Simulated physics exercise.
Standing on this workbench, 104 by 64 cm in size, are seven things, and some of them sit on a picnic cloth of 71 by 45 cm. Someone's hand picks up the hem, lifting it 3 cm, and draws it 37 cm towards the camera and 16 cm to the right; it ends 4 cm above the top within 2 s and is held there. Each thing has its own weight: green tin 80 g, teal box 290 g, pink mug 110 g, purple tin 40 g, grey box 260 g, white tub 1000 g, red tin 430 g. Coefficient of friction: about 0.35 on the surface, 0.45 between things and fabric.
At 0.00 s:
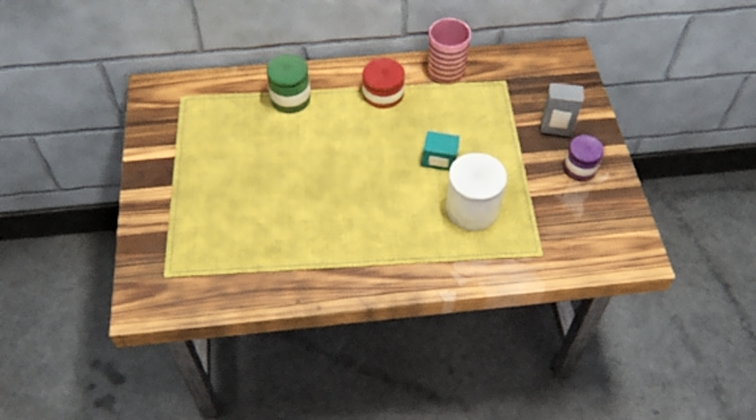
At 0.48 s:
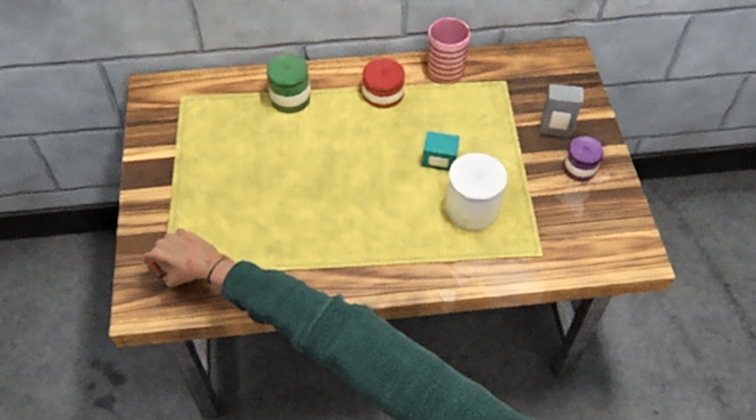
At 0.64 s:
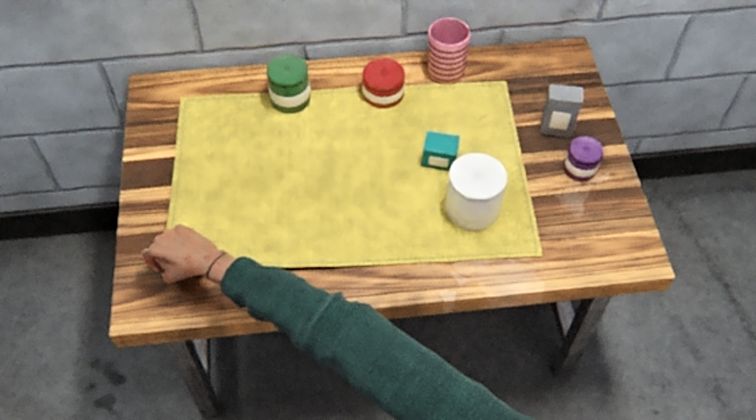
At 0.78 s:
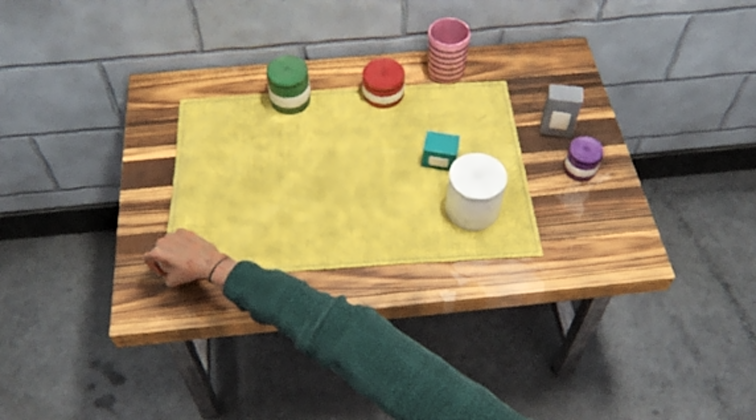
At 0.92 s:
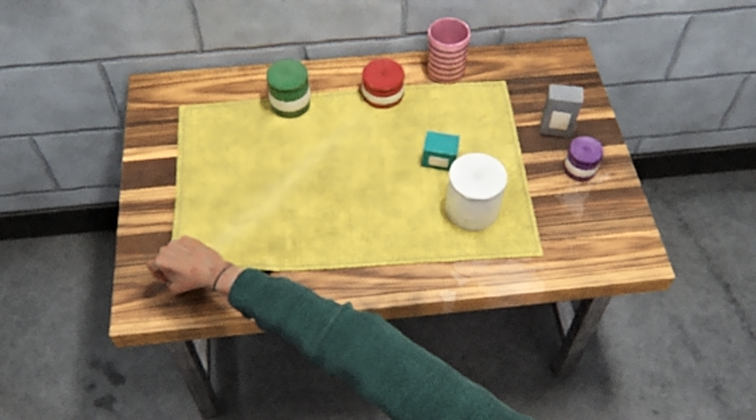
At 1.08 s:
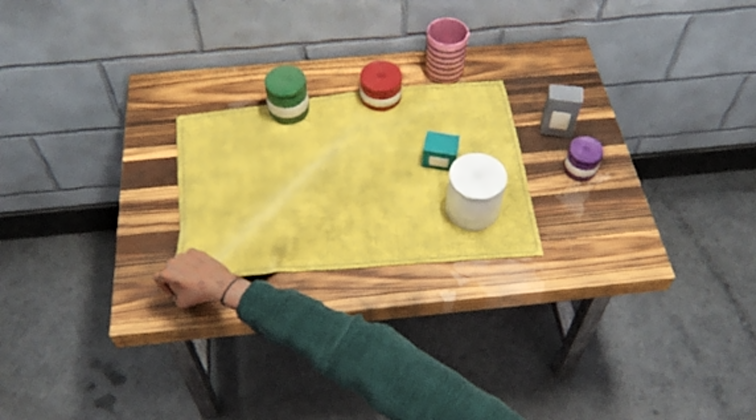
The clip opens on a wooden workbench with a yellow cloth, a white tub and teal box on it, and other containers around its far and right edges. A green-sleeved arm reaches in and grips the near-left corner, barely moving at first, then draws it slightly rightward as faint creases form.
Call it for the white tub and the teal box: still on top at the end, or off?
Call: White tub: Still on top, teal box: Still on top.
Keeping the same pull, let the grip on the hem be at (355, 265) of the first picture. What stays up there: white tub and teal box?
When everything settles, the white tub tips off and the teal box tips off.
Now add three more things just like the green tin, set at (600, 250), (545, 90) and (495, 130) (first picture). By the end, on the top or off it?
Log, in listed order - kept / kept / kept.
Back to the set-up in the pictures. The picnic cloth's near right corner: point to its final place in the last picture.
It ends up approximately at (554, 229).
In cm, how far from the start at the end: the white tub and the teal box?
White tub: 4 cm; teal box: 15 cm.
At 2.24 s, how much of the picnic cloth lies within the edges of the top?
Some 80 in a hundred.
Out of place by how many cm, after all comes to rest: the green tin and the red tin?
Result: Green tin 35 cm, red tin 25 cm.
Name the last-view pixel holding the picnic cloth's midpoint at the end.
The midpoint is close to pixel (346, 244).
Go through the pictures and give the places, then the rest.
Shows, white tub (478, 175); teal box (442, 142); picnic cloth corners (165, 277) (181, 97) (505, 81) (542, 255), in the first frame.
Shows, picnic cloth corners (181, 97) (505, 81); grip (163, 273), in the second frame.
Shows, picnic cloth corners (181, 98) (505, 81); grip (161, 269), in the third frame.
Shows, picnic cloth corners (181, 100) (505, 81); grip (163, 272), in the fourth frame.
Shows, green tin (287, 73); picnic cloth corners (180, 106) (505, 81); grip (167, 280), in the fifth frame.
Shows, white tub (478, 175); teal box (442, 142); picnic cloth corners (177, 117) (502, 81) (543, 255); grip (173, 293), in the sixth frame.
At 1.5 s, 100 % of the picnic cloth is still over the top; teal box 2 cm off its start, green tin 10 cm off its start, red tin 6 cm off its start.
At 1.8 s, 90 % of the picnic cloth is still over the top; teal box 7 cm off its start, green tin 21 cm off its start, red tin 14 cm off its start.
At 2.2 s, 80 % of the picnic cloth is still over the top; teal box 12 cm off its start at (415, 183), white tub 2 cm off its start at (478, 183), green tin 30 cm off its start at (240, 180).
At 2.6 s, 75 % of the picnic cloth is still over the top; teal box 16 cm off its start, white tub 3 cm off its start, green tin 33 cm off its start.
At 4.2 s, 75 % of the picnic cloth is still over the top; teal box 16 cm off its start at (406, 202), white tub 3 cm off its start at (474, 190), green tin 33 cm off its start at (235, 196), red tin 25 cm off its start at (317, 150).
